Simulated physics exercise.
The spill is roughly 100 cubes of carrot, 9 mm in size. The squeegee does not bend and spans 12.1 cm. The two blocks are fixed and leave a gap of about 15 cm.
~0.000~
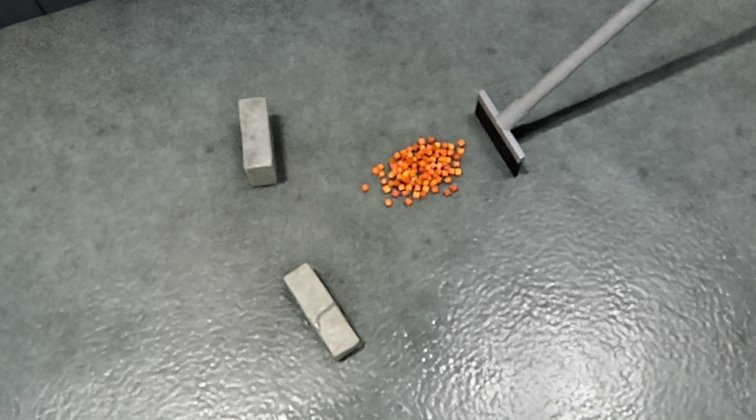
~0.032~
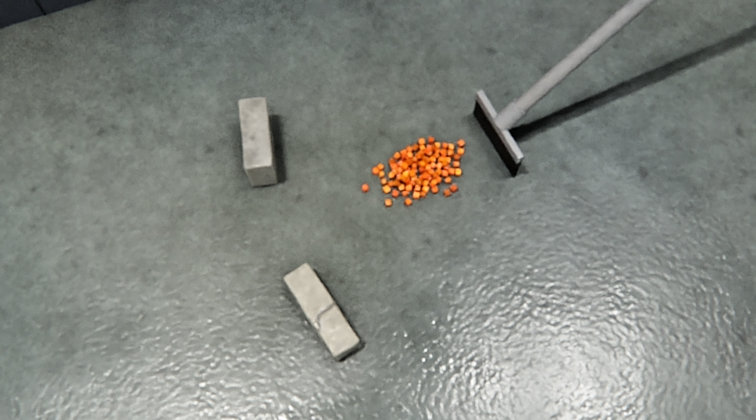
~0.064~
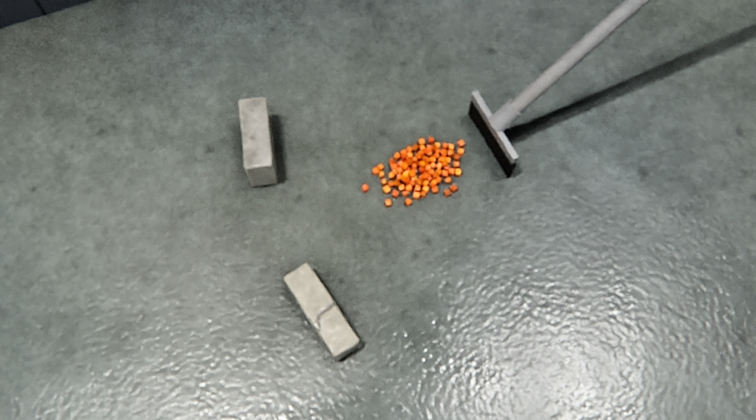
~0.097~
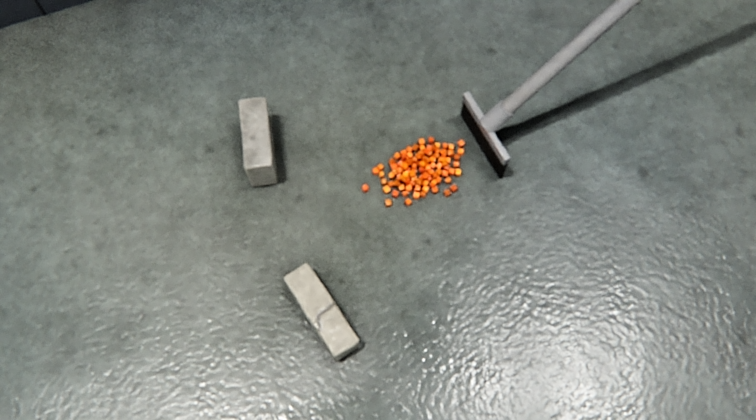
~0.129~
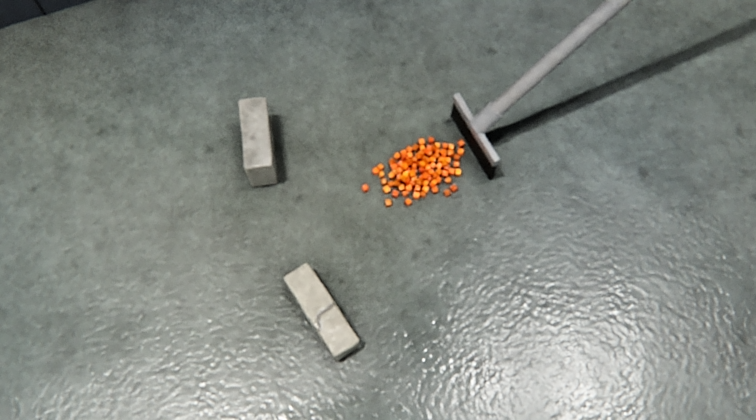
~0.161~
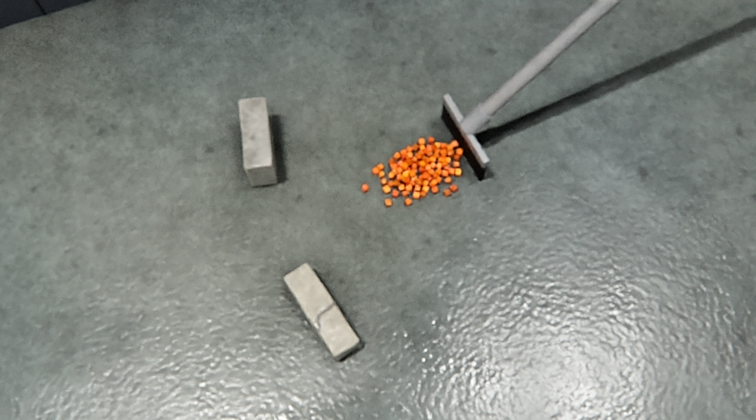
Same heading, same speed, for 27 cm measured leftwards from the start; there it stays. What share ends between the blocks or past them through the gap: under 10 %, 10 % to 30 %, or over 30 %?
In or through the gap: Little.
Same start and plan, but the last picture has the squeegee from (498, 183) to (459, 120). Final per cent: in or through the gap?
Through 0.
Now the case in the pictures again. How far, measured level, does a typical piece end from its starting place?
Some 16 cm.
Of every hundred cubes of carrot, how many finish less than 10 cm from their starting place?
About 35 per cent.
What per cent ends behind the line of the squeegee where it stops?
Roughly 40 per cent.
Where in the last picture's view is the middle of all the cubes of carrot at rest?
Near (317, 195).
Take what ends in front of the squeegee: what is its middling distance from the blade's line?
Roughly 2 cm.
After 0.42 s, squeegee 17 cm from its start, spill 13 cm wide; held up before the blocks 100 %.
Then, at 0.67 s, squeegee 28 cm from its start, spill 16 cm wide; held up before the blocks 100 %.
After 0.89 s, squeegee 28 cm from its start, spill 16 cm wide; held up before the blocks 100 %.
At rest (1.5 s), in or through the gap 0 %, round the near block 0 %, round the far block 0 %, held up before the blocks 100 %.
